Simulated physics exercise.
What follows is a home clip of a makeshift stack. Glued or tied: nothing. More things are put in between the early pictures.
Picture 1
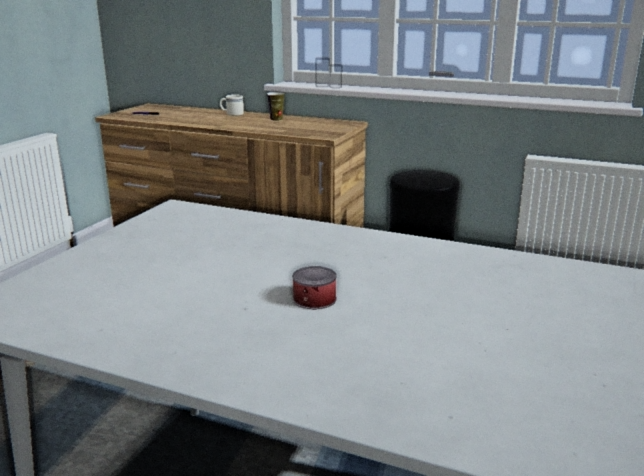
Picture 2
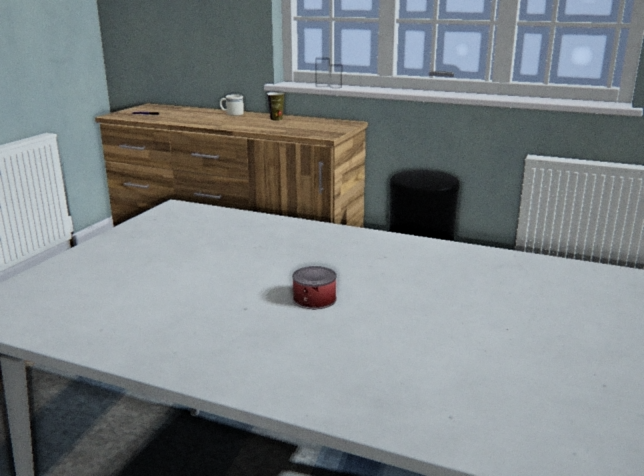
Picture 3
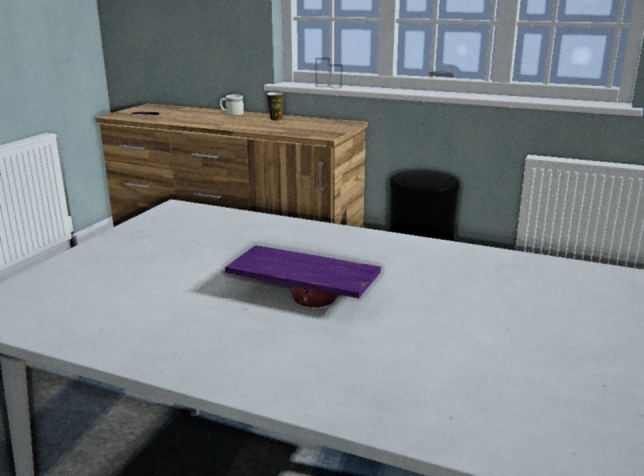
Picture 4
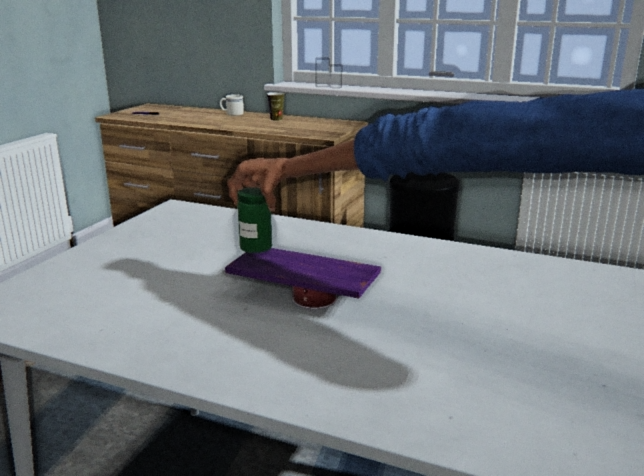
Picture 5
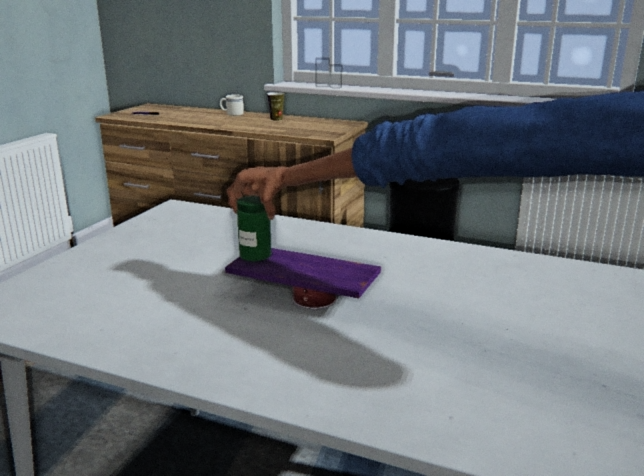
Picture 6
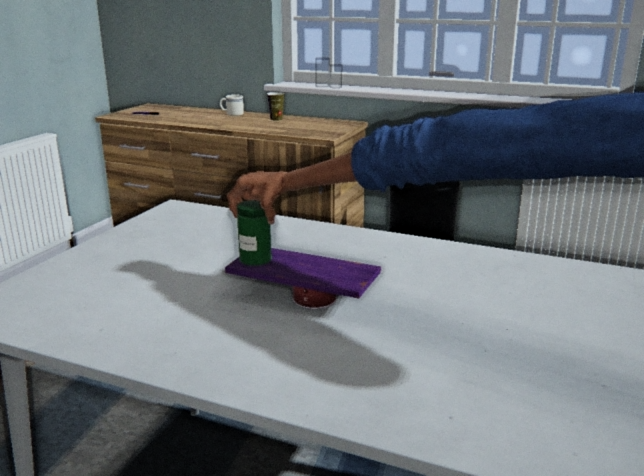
An arm in a blue sleeve lowered a green jar onto the left end of a purple board, which had appeared on top of a small red tin on the white table, and kept holding it.
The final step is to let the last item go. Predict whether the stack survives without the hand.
It falls down.
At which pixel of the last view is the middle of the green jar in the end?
Around (201, 264).
Then, 0.30 s on from there, green jar now fallen; purple board turned 27° from how it was put.
Then, 0.40 s on from there, purple board turned 24° from how it was put.
Then, 0.50 s on from there, purple board turned 10° from how it was put.
Then, 1.30 s on from there, nothing new.
In the end, fallen, green jar; the other 2 unmoved. At the end, from the last picture's camera, green jar near (201, 264). The stack loses its balance.
